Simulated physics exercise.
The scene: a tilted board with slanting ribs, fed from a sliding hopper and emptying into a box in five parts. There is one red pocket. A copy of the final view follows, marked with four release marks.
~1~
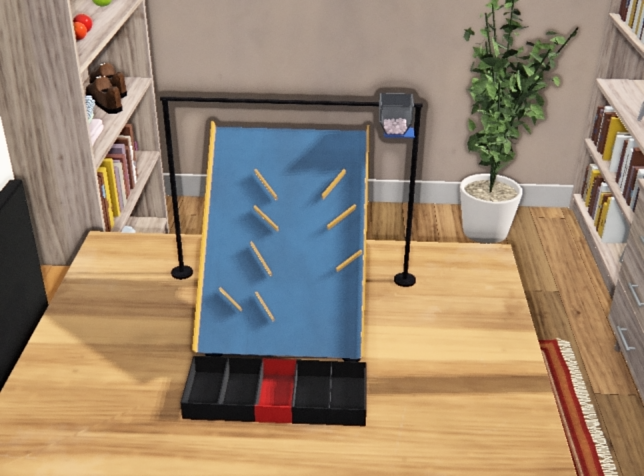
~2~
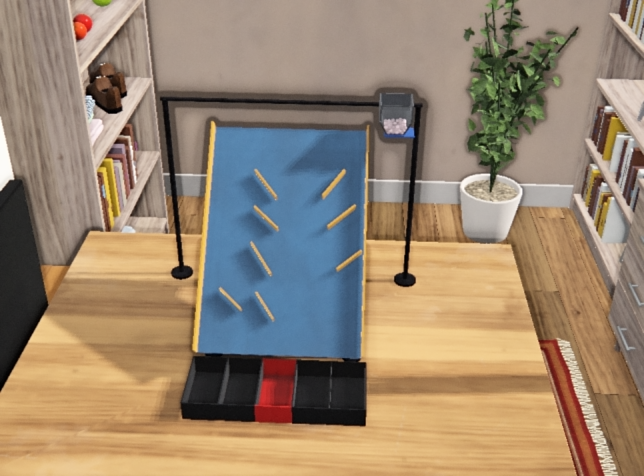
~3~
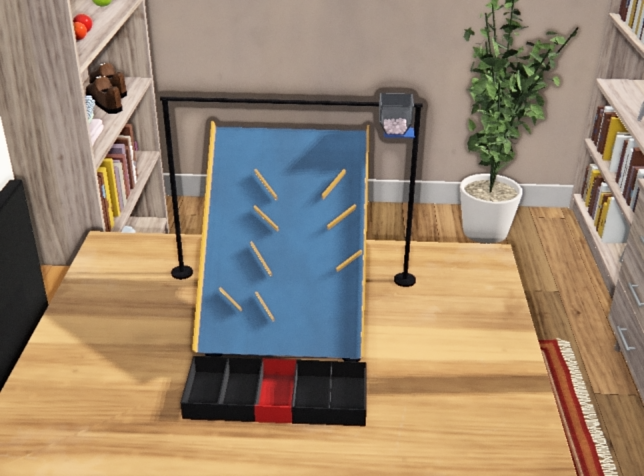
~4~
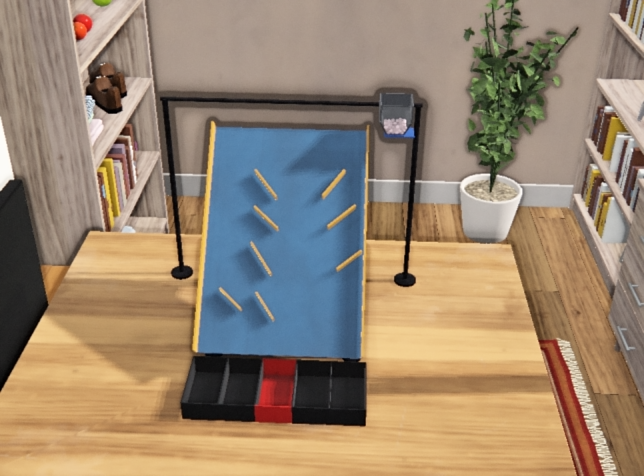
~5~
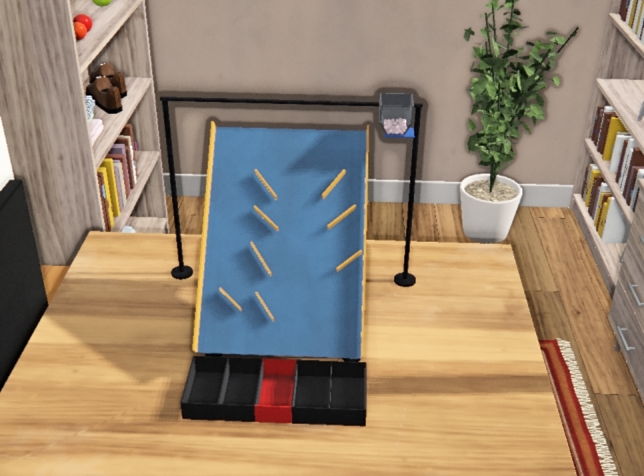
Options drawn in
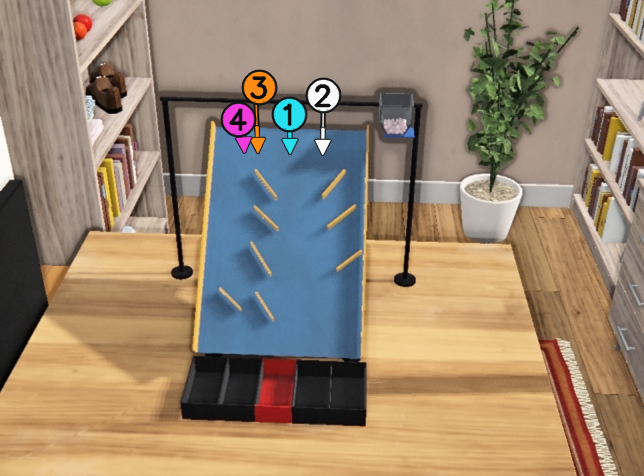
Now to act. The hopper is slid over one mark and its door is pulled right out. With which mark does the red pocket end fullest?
2 is best.
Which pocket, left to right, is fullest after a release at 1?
The fourth from the left.
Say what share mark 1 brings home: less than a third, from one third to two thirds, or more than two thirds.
Mark 1 gives less than a third.
On the marked copy, mark 1 meets the board at (290, 148); mark 2 meets the board at (322, 149); mark 3 meets the board at (257, 147); mark 4 meets the board at (244, 147).
Choosing 1, about a tenth in the red pocket, roughly two thirds in other pockets, roughly a quarter outside the box.
Choosing 2, roughly a third in the red pocket, roughly a third in other pockets, roughly a quarter outside the box.
Choosing 3, about a tenth in the red pocket, roughly two thirds in other pockets, roughly a quarter outside the box.
Choosing 4, about a tenth in the red pocket, roughly half in other pockets, roughly a third outside the box.
